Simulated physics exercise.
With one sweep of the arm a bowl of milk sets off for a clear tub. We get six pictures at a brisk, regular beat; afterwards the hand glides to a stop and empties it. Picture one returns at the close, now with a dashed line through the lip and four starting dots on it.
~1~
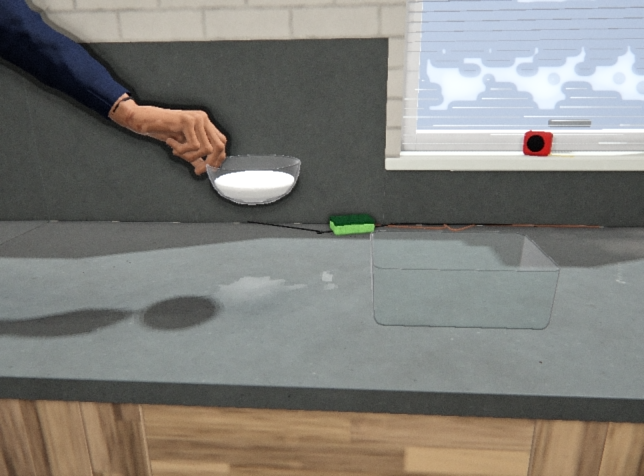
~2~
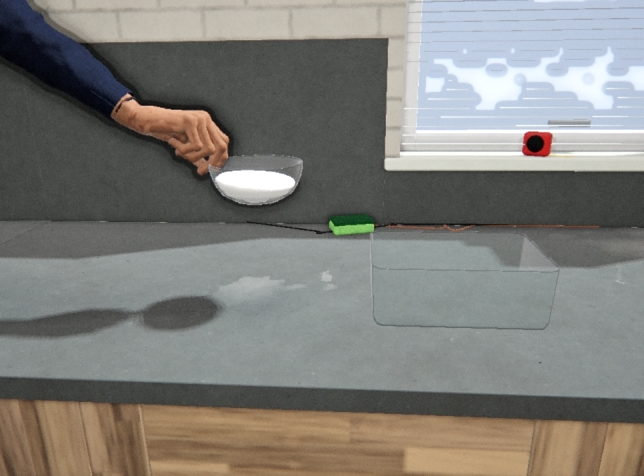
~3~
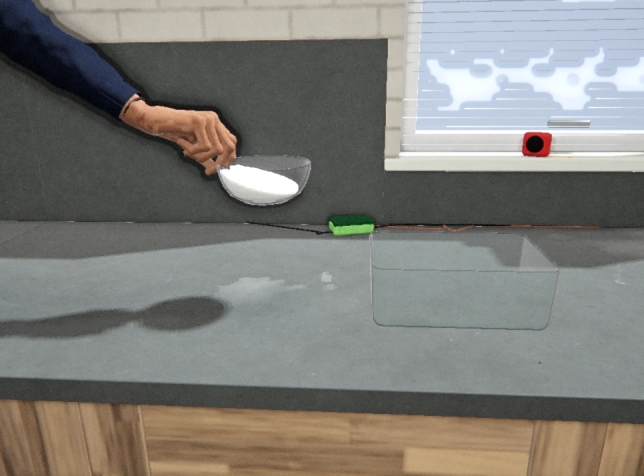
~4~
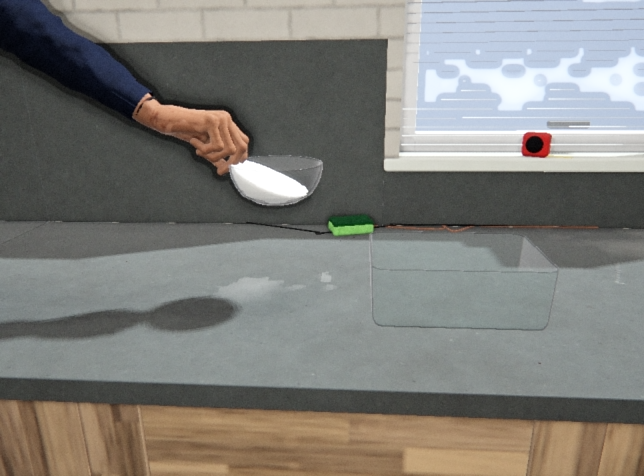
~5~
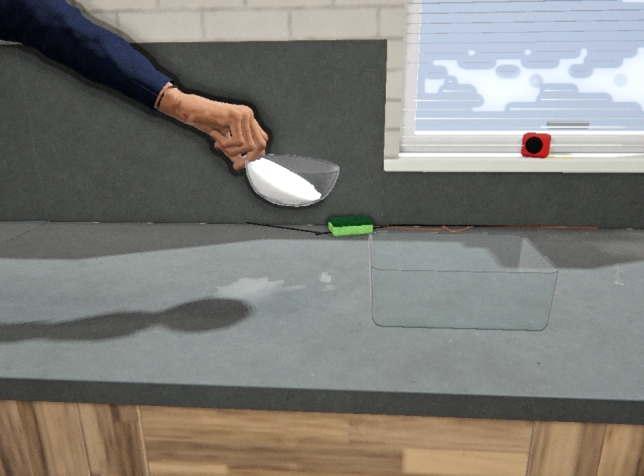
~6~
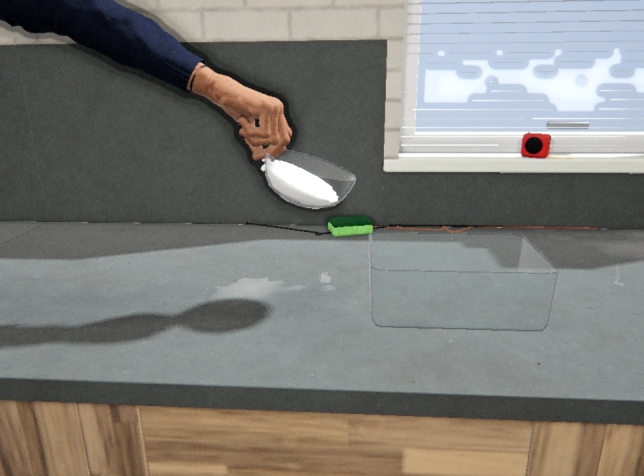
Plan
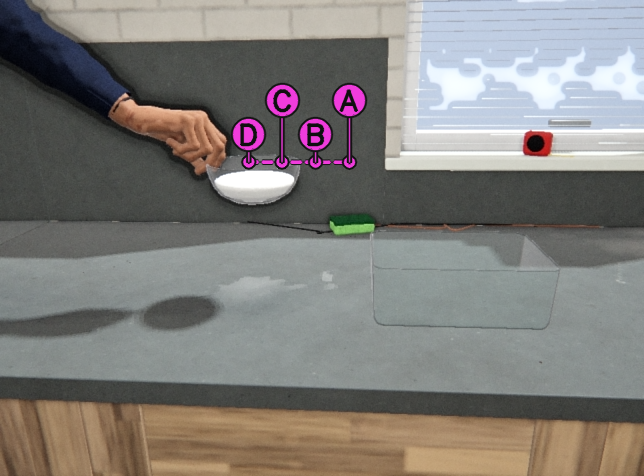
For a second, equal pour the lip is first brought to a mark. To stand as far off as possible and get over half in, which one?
Take D.
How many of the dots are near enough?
All of them.
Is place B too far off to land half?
No, that is safe.
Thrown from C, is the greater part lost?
No, that is safe.
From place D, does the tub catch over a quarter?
Yes.
On the marked copy, A at (349, 162); B at (315, 162); C at (282, 162); D at (248, 162).
Choosing A, about 91 % lands in the tub, 6 % falls short and 3 % goes beside or beyond.
Choosing B, about 90 % lands in the tub, 5 % falls short and 5 % goes beside or beyond.
Choosing C, about 85 % lands in the tub, 6 % falls short and 8 % goes beside or beyond.
Choosing D, about 67 % lands in the tub, 27 % falls short and 6 % goes beside or beyond.
